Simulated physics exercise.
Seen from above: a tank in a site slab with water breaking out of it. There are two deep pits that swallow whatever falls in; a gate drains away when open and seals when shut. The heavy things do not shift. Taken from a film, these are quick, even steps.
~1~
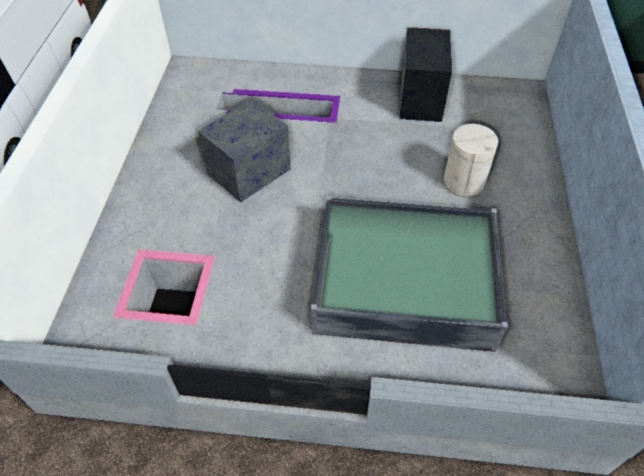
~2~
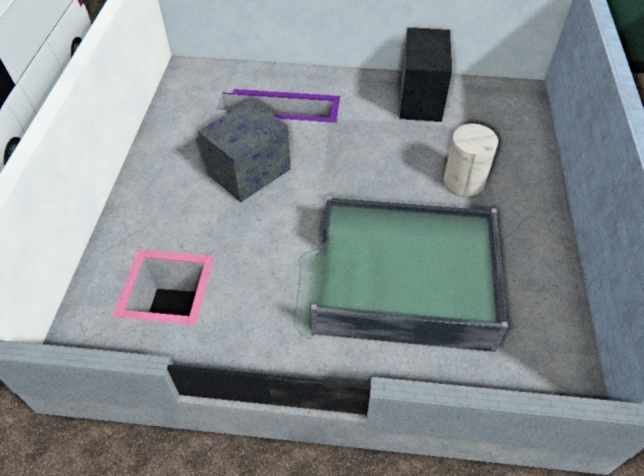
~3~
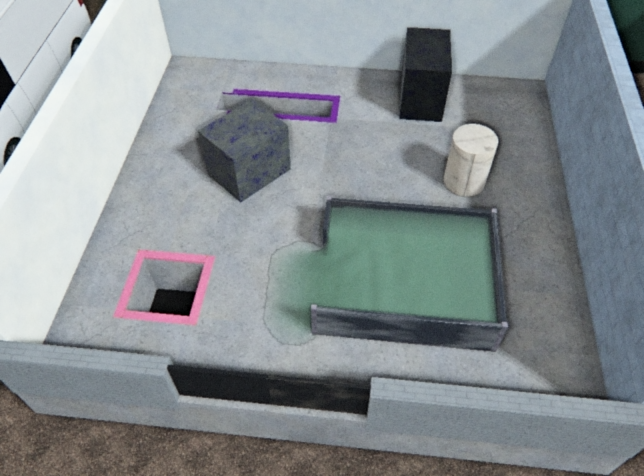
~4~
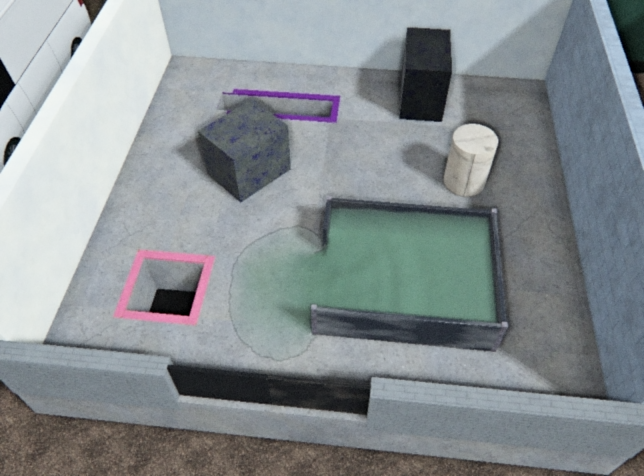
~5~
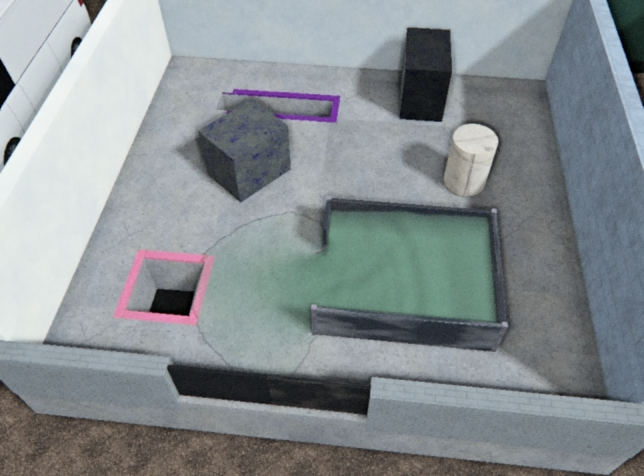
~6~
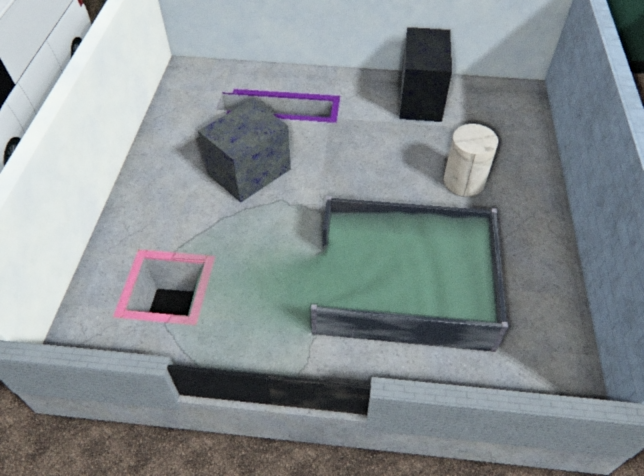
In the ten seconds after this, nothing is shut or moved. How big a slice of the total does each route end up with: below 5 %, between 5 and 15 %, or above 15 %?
The gate will take below five per cent; the pink pit will take beyond fifteen per cent; the purple pit will take at least five but at most fifteen per cent.
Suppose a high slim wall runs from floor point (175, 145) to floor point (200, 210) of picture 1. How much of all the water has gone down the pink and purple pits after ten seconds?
Approximate split, pink: 45 in a hundred; purple: 4 in a hundred.
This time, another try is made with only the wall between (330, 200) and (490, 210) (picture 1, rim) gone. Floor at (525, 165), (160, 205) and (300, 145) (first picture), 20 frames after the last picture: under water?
The first would be drenched, the second still unwetted and the third drenched.
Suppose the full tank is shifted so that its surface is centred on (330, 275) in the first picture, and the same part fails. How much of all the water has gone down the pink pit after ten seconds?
Share in the pink pit - 55 %.
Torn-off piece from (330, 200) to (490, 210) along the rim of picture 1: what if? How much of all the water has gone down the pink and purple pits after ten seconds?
The pink pit takes 2 per cent and the purple pit 35 per cent.
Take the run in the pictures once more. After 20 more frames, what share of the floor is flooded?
Around 35 percent of it.
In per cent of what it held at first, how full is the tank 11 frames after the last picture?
54 percent or thereabouts.
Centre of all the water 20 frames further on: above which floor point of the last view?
I'd say around (270, 272).
A moment on, water covers 20 % of the floor; the gate 0 %, the pink pit 6 %, the purple pit 0 %.
Next, water covers 25 % of the floor; the gate 0 %, the pink pit 13 %, the purple pit 0 %.
Then, water covers 35 % of the floor; the gate 0 %, the pink pit 21 %, the purple pit 0 %.
Later, water covers 45 % of the floor; the gate 0 %, the pink pit 31 %, the purple pit 2 %.
In the end, water covers 55 % of the floor; the gate 0 %, the pink pit 42 %, the purple pit 9 %.
